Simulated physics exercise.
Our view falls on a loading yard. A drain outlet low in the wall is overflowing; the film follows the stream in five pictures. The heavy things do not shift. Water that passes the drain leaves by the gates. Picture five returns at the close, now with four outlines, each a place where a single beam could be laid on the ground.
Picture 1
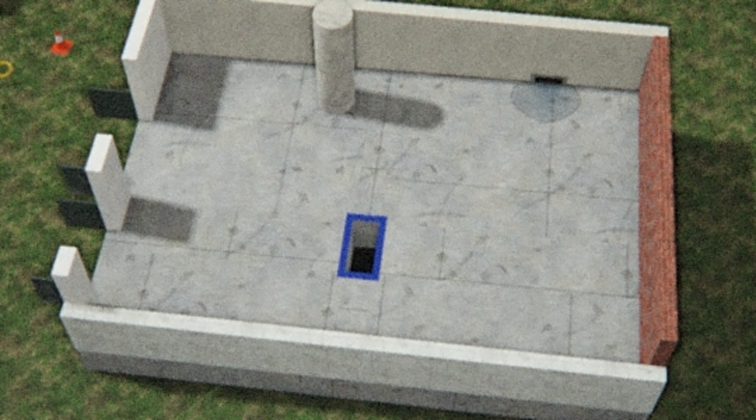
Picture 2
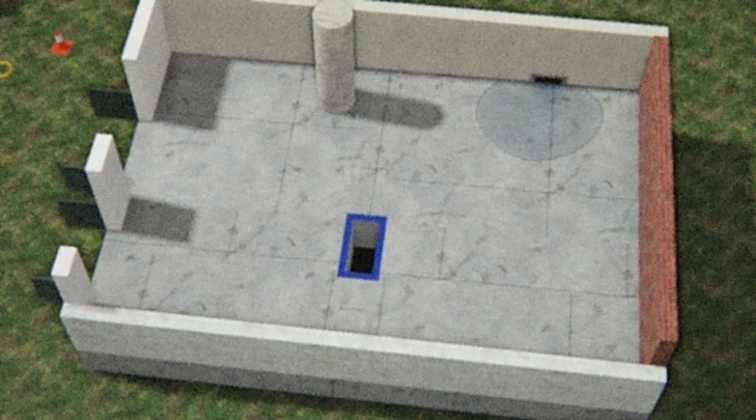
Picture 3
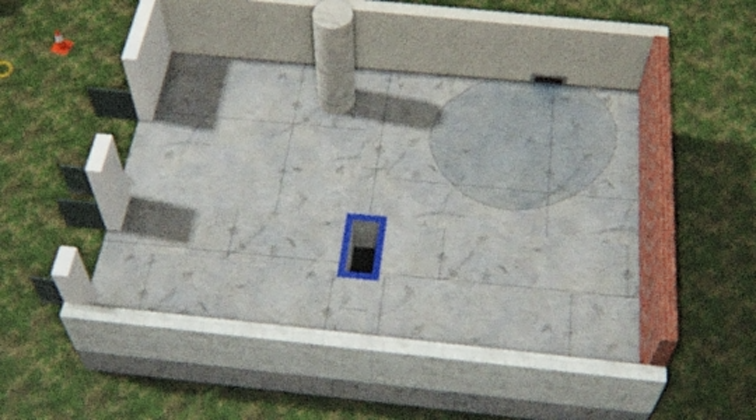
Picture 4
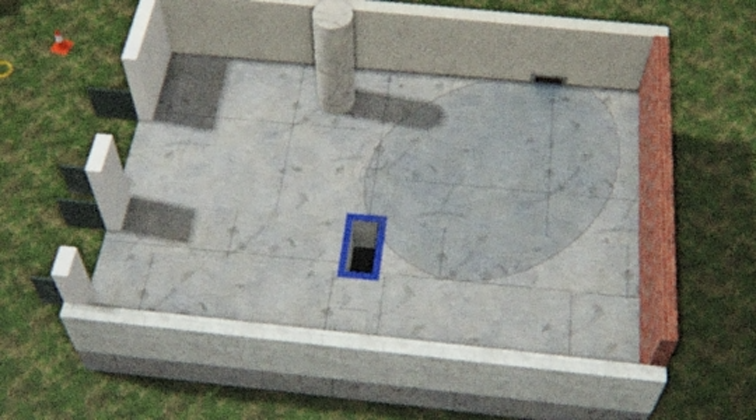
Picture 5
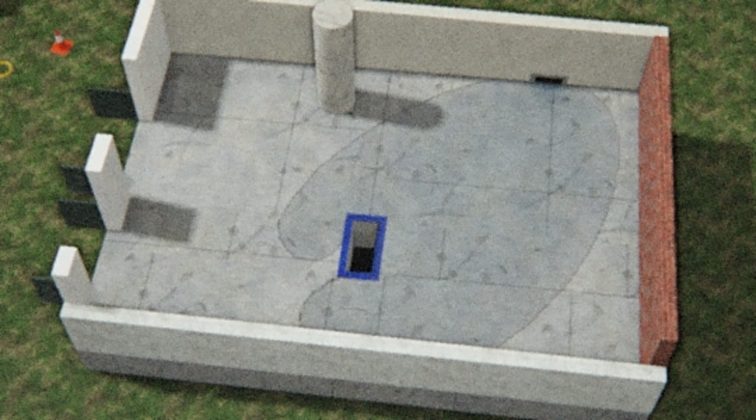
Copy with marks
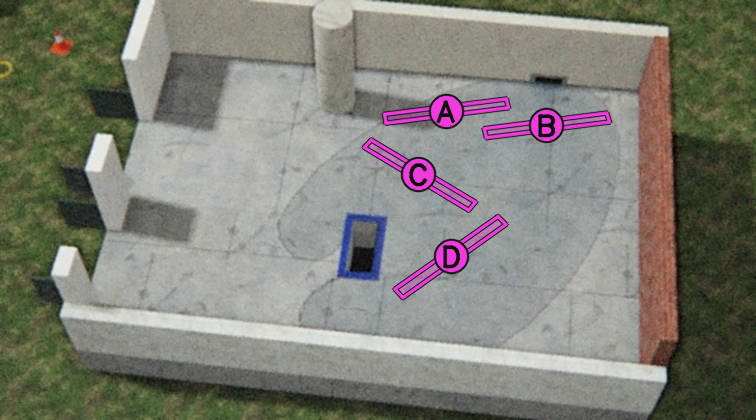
Loading yard with a wet patch spreading from an outfall by the back wall across the floor and around a blue-edged drain pit.
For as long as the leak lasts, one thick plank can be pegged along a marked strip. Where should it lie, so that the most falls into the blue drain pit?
D beats the others.
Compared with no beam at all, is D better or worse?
It is better.
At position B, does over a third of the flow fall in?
No, it does not.
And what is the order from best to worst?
D, A, B, C.
On the marked copy, A from (385, 118) to (507, 103); B from (485, 133) to (608, 117); C from (367, 143) to (472, 206); D from (398, 293) to (502, 220).
With A, about 27 % of the stream goes into the blue drain pit, about 73 % out by the gates.
With B, about 16 % of the stream goes into the blue drain pit, about 82 % out by the gates.
With C, about 4 % of the stream goes into the blue drain pit, about 96 % out by the gates.
With D, about 38 % of the stream goes into the blue drain pit, about 61 % out by the gates.
